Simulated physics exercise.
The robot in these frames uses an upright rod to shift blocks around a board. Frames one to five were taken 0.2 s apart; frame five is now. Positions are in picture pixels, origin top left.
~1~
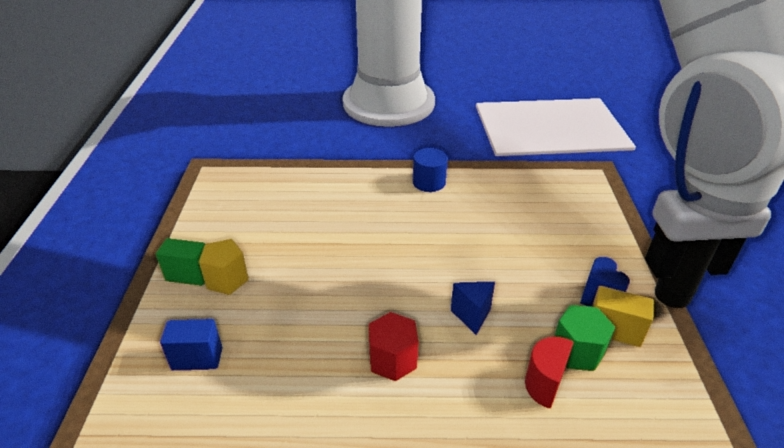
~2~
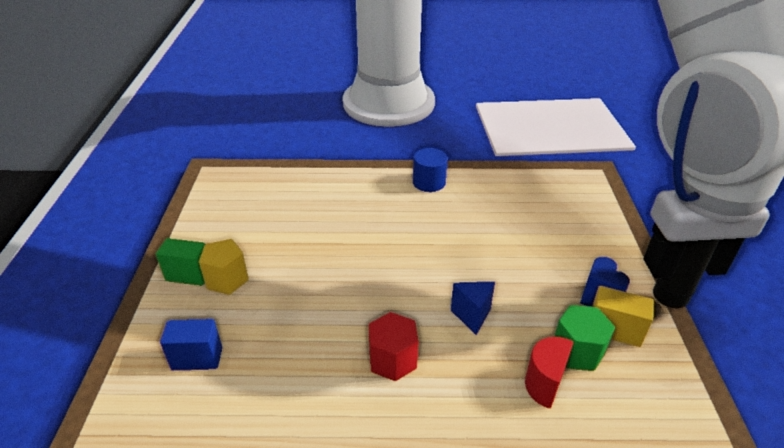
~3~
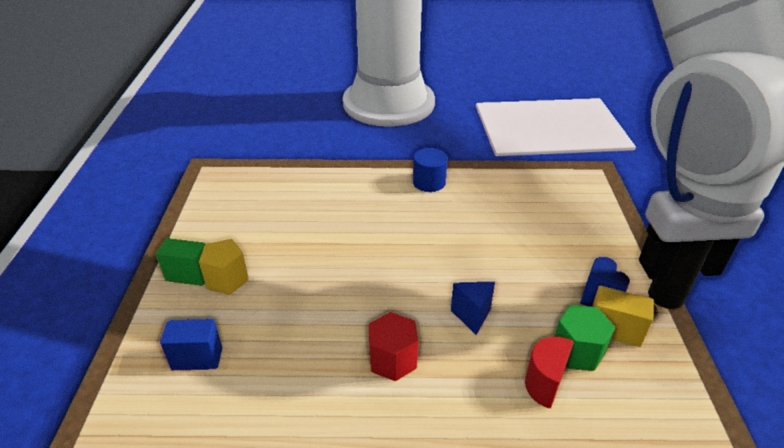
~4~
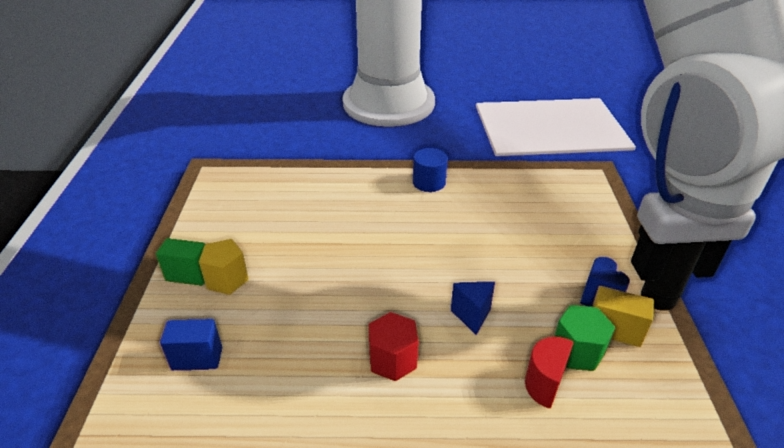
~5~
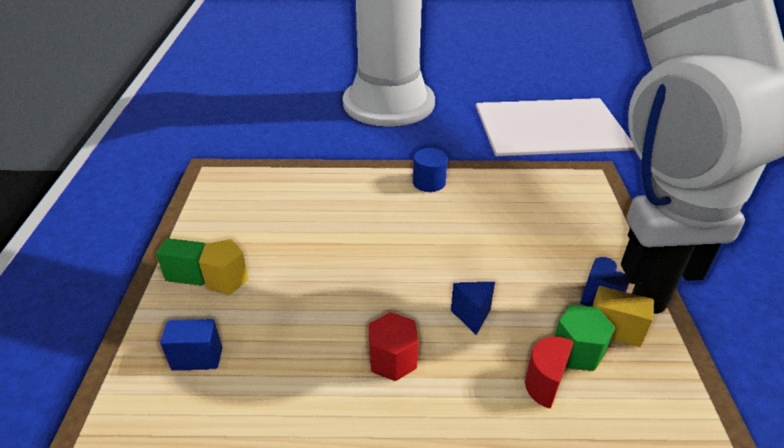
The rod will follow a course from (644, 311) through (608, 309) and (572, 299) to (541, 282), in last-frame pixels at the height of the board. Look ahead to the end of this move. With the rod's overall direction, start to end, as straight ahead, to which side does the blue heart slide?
It slides rightward.
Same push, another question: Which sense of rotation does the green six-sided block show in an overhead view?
My prediction: CCW.
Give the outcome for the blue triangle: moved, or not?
That block stays in place.
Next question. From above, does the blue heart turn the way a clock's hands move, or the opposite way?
From the top, the block rotates clockwise.
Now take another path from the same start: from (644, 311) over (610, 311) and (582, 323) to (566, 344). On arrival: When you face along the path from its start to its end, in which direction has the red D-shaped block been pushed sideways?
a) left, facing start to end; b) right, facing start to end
The one that fits is a, left, facing start to end.
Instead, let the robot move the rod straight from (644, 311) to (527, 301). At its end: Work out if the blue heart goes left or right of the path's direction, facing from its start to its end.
It slides rightward.
On the path given first. One third of the way, rod (611, 300); green six-sided block (584, 325); blue heart (585, 263), turned 35° clockwise; yellow rectangle (616, 305).
Two thirds of the way, rod (574, 289); red D-shaped block (551, 359); green six-sided block (581, 328), turned 20° anticlockwise; blue heart (566, 250), turned 95° clockwise; yellow rectangle (608, 304).
At the end, rod (543, 273); blue triangle in place; red D-shaped block (551, 359); green six-sided block (581, 328), turned 20° anticlockwise; blue heart (548, 235), turned 120° clockwise; yellow rectangle (608, 304).
